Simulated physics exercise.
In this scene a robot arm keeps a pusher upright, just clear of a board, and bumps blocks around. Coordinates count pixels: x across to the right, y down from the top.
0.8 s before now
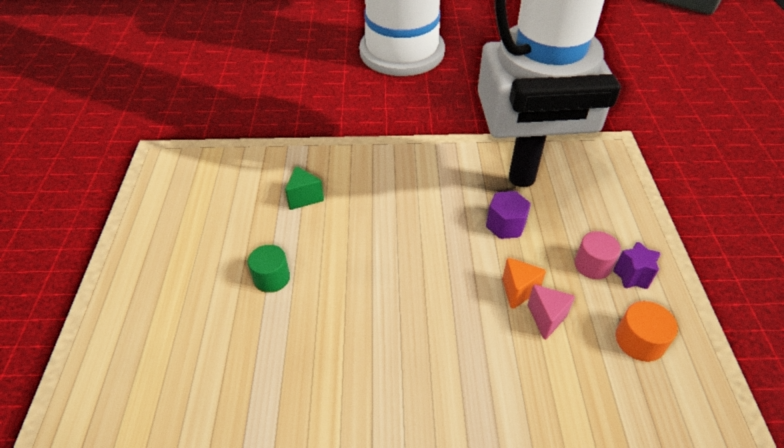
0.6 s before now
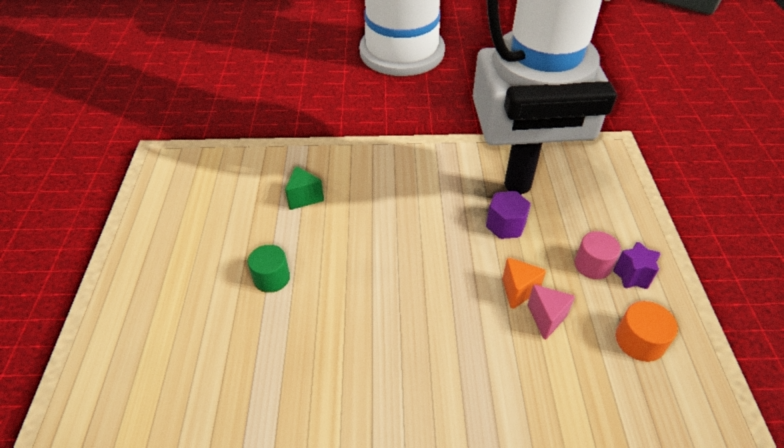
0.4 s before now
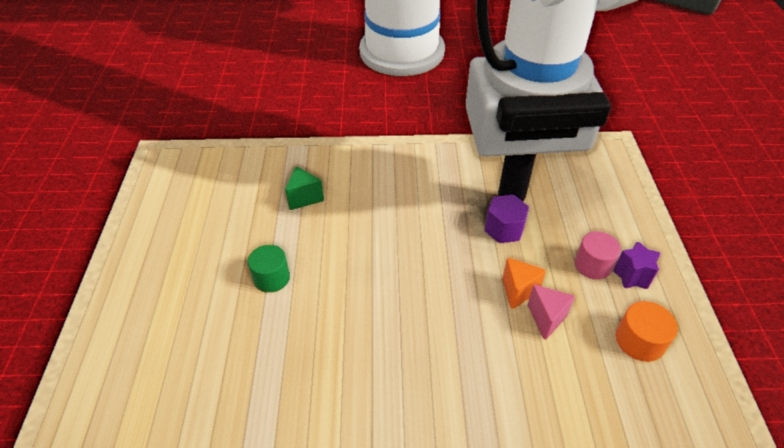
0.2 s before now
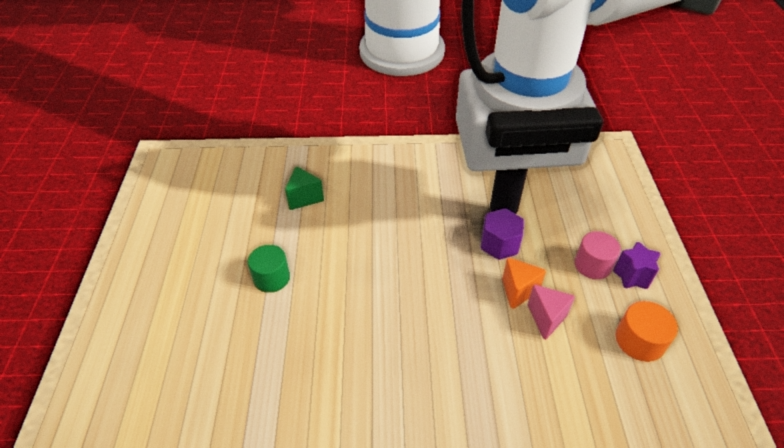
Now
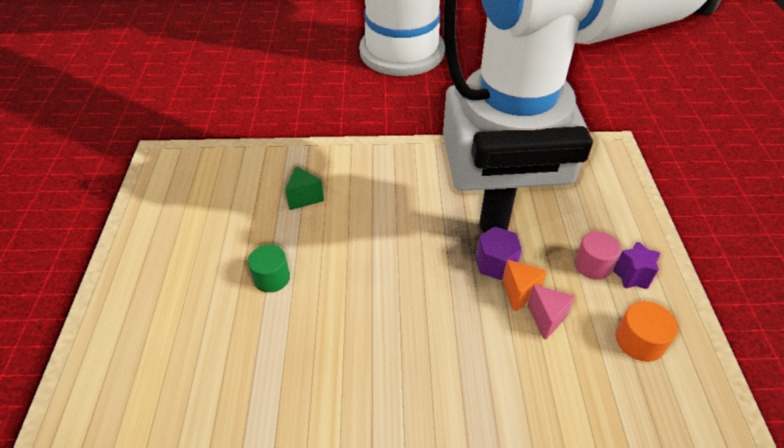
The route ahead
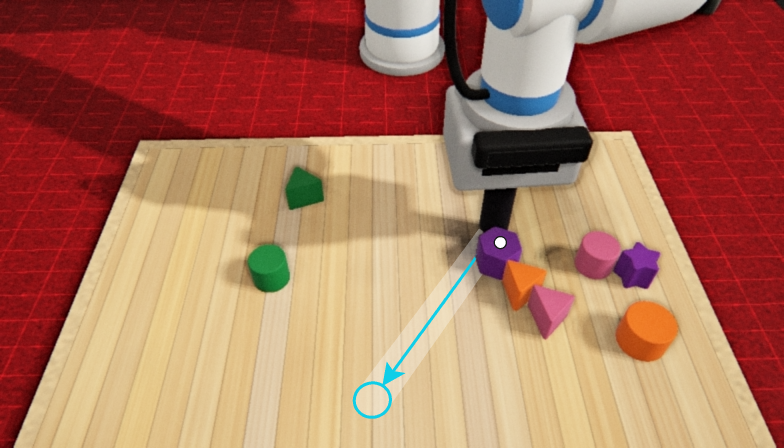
A pale wooden board on a red, tile-patterned surface is seen from above at an angle by a still camera. Green blocks sit on the left, with a purple hexagon, orange and pink triangular blocks, a pink cylinder, a purple star and an orange cylinder on the right. A white robot arm's black pusher moves toward the viewer and slightly left, sliding the hexagon beside the orange triangular block.
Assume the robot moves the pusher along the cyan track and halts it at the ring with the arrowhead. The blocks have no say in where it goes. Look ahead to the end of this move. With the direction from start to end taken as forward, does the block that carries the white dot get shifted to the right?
The answer is no.
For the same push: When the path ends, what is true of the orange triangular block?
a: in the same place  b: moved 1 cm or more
b: Moved 1 cm or more.
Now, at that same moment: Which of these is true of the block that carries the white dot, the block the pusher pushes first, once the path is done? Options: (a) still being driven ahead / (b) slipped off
The correct letter is b.
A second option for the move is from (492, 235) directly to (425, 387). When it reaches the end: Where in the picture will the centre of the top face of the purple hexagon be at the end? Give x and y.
It is going to be at (493, 323).
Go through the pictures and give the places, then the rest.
Tip of the pusher at (522, 180), middles of tops, purple hexagon at (510, 204), orange triangular block at (524, 272), pink triangular block at (553, 300), in the first frame.
Pusher at (518, 186), nothing pushed, in the second frame.
Pusher at (512, 196), purple hexagon at (509, 208), in the third frame.
Pusher at (504, 210), purple hexagon at (504, 223), in the fourth frame.
Pusher at (494, 227), purple hexagon at (500, 243), orange triangular block at (525, 274), pink triangular block at (553, 300), in the fifth frame.
The line goes from (492, 235) to (372, 400); the dot is on the purple hexagon.
What follows on the original path. One third of the way, pusher at (459, 275); purple hexagon at (483, 289), turned 55° anticlockwise; orange triangular block at (526, 287), turned 75° anticlockwise; pink triangular block at (562, 303), turned 15° clockwise.
Two thirds of the way, pusher at (418, 330); purple hexagon at (482, 297), turned 80° anticlockwise; orange triangular block at (526, 287), turned 75° anticlockwise; pink triangular block at (562, 303), turned 15° clockwise.
At the end, pusher at (372, 393); purple hexagon at (482, 297), turned 80° anticlockwise; orange triangular block at (526, 287), turned 75° anticlockwise; pink triangular block at (562, 303), turned 15° clockwise.
